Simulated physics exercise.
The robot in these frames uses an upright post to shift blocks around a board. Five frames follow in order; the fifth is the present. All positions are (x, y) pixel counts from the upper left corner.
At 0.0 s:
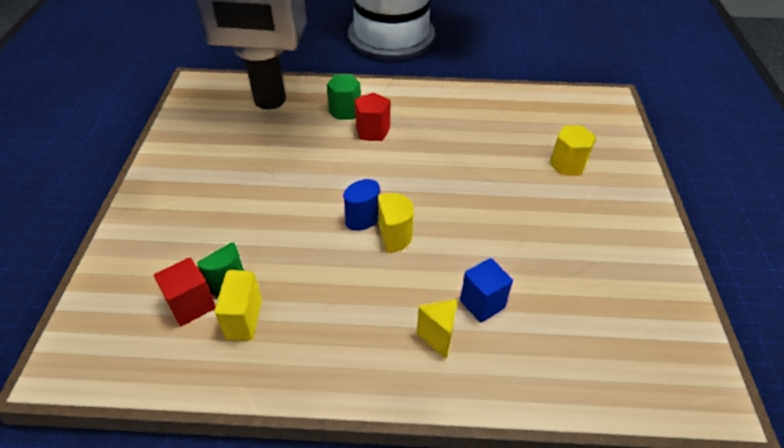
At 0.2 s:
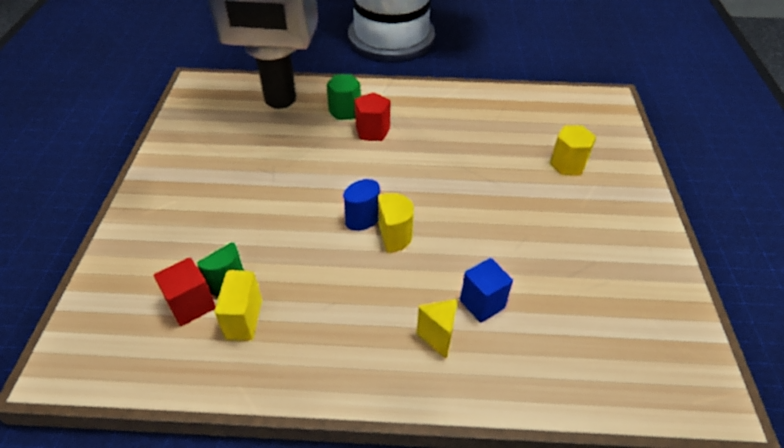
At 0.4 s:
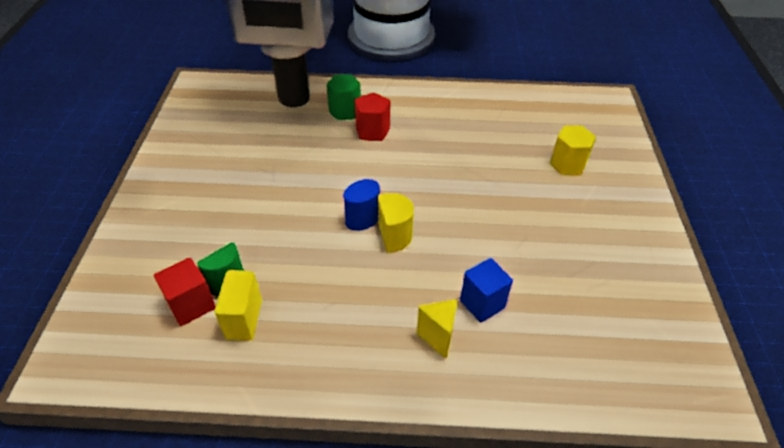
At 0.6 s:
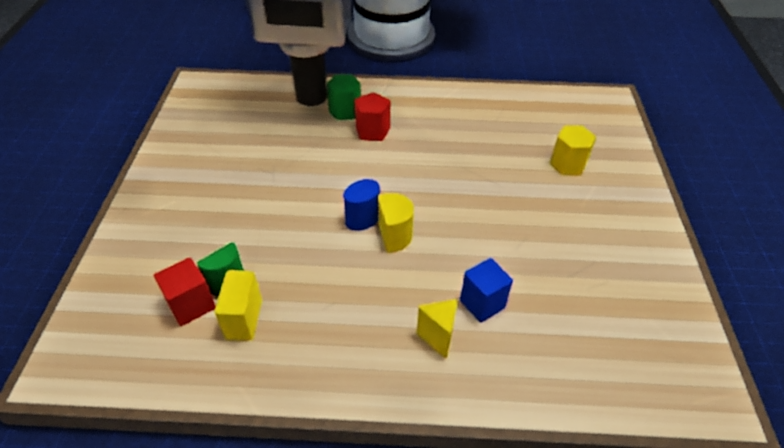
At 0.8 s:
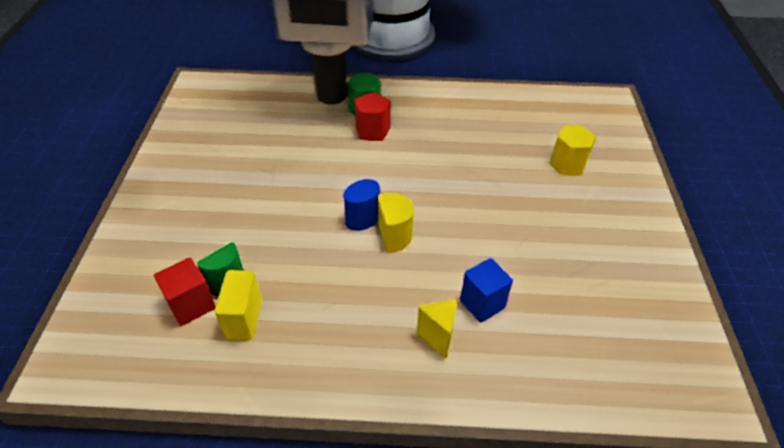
A robot arm sliding its dark post rightward along the board's far edge, then nudging a green block right behind a red one.
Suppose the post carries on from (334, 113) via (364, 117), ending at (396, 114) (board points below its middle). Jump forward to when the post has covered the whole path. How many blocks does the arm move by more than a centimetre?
It displaces two.
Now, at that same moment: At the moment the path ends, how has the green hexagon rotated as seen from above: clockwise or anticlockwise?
From overhead, anticlockwise.
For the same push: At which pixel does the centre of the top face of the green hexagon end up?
Its top centre lands on (417, 73).
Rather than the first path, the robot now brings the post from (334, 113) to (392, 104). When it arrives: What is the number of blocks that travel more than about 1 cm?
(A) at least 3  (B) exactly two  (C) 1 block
C (1 block)
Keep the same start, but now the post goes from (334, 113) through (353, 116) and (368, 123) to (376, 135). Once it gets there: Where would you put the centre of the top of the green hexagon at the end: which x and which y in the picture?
It should be at about (392, 82).
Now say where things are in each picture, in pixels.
In the first picture, post's lower end at (270, 101); green hexagon at (343, 83); red pentagon at (372, 103).
In the second picture, post at (281, 100); blocks still.
In the third picture, post at (295, 99); blocks still.
In the fourth picture, post at (312, 98); blocks still.
In the fifth picture, post at (332, 96); green hexagon at (364, 81); red pentagon at (372, 103).
The first path, step by step. Halfway along, post at (364, 100); green hexagon at (393, 80), turned 30° anticlockwise; red pentagon at (380, 105), turned 10° clockwise.
At the end, post at (396, 97); green hexagon at (417, 73), turned 70° anticlockwise; red pentagon at (385, 107), turned 30° clockwise.
